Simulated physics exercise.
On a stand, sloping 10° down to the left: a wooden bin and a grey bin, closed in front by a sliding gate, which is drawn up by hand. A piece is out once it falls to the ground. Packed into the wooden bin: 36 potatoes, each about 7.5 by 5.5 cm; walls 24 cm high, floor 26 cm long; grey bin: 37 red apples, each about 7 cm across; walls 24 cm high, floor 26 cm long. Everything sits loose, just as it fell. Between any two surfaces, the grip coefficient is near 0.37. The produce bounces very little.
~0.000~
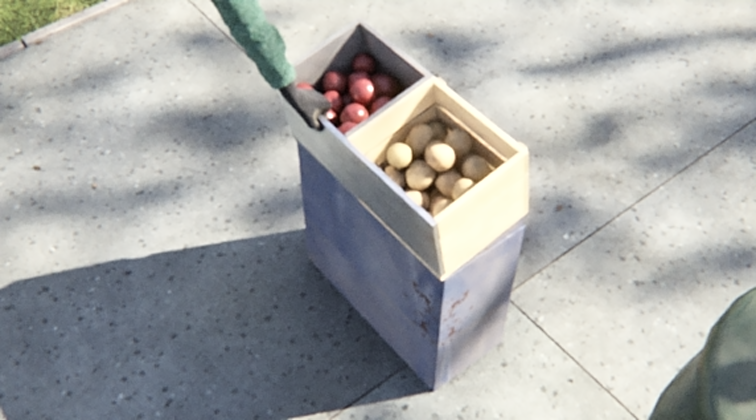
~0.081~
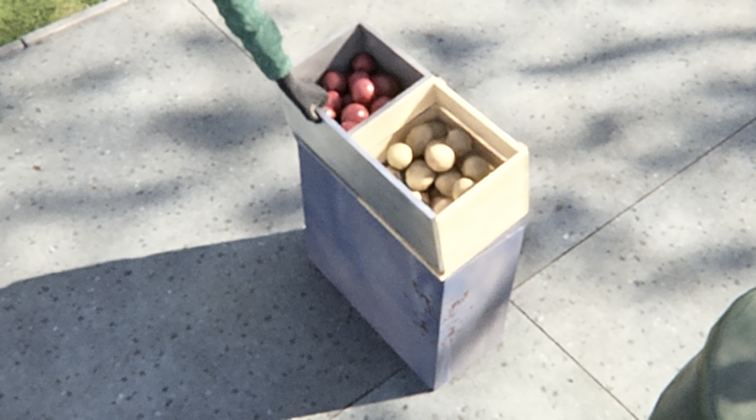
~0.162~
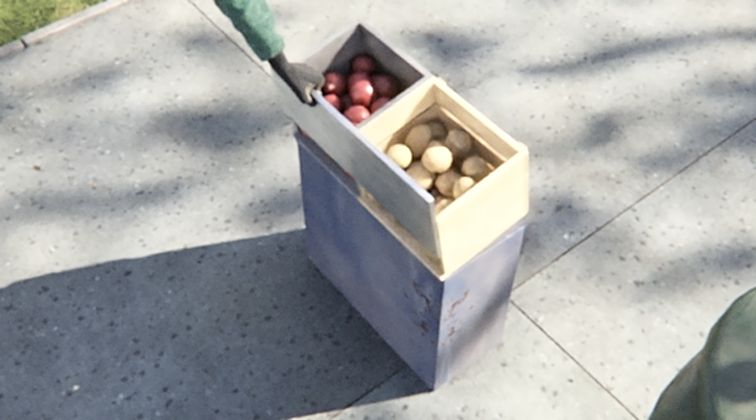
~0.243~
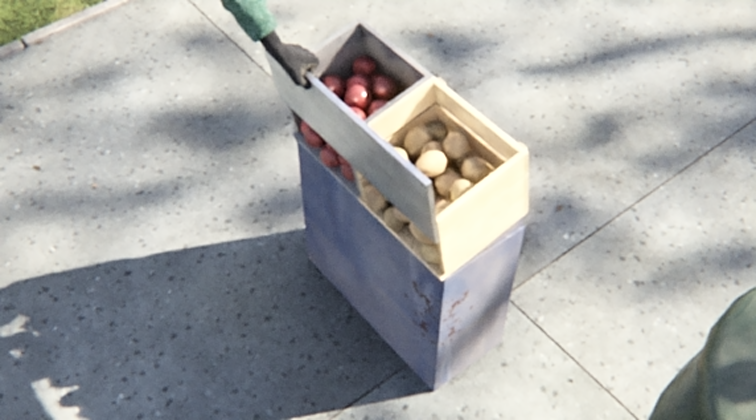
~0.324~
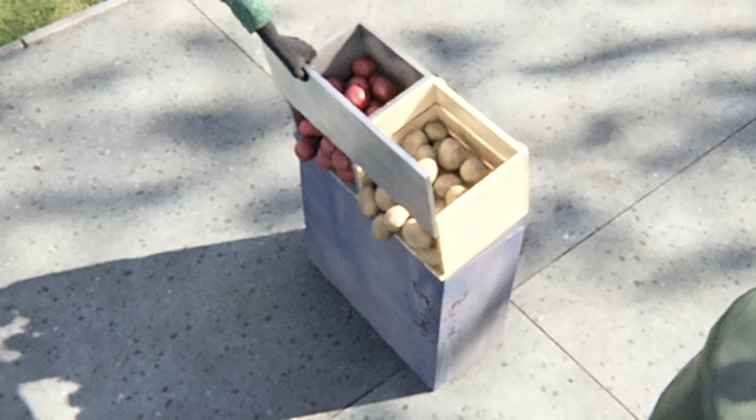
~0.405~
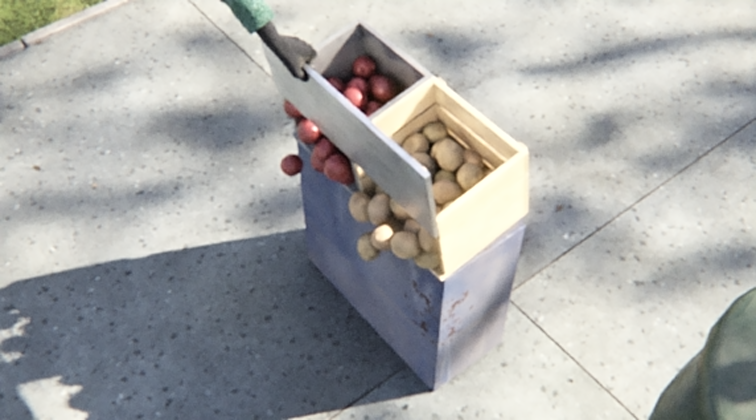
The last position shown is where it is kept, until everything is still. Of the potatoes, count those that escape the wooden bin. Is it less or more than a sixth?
Above a sixth.
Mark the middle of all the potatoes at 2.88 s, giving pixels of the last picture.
I'd put it close to (361, 407).
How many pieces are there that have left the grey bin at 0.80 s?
At that moment the grey bin count out stands near 12.
After 0.80 s, 12 of 36 out of the wooden bin and 11 of 37 out of the grey bin.
After 1.30 s, 21 of 36 out of the wooden bin and 22 of 37 out of the grey bin.
After 1.99 s, 26 of 36 out of the wooden bin and 36 of 37 out of the grey bin.
When it is over (at 2.88 s), 26 of 36 out of the wooden bin and 37 of 37 out of the grey bin. Asked share, 26 of 36, 72 per cent.
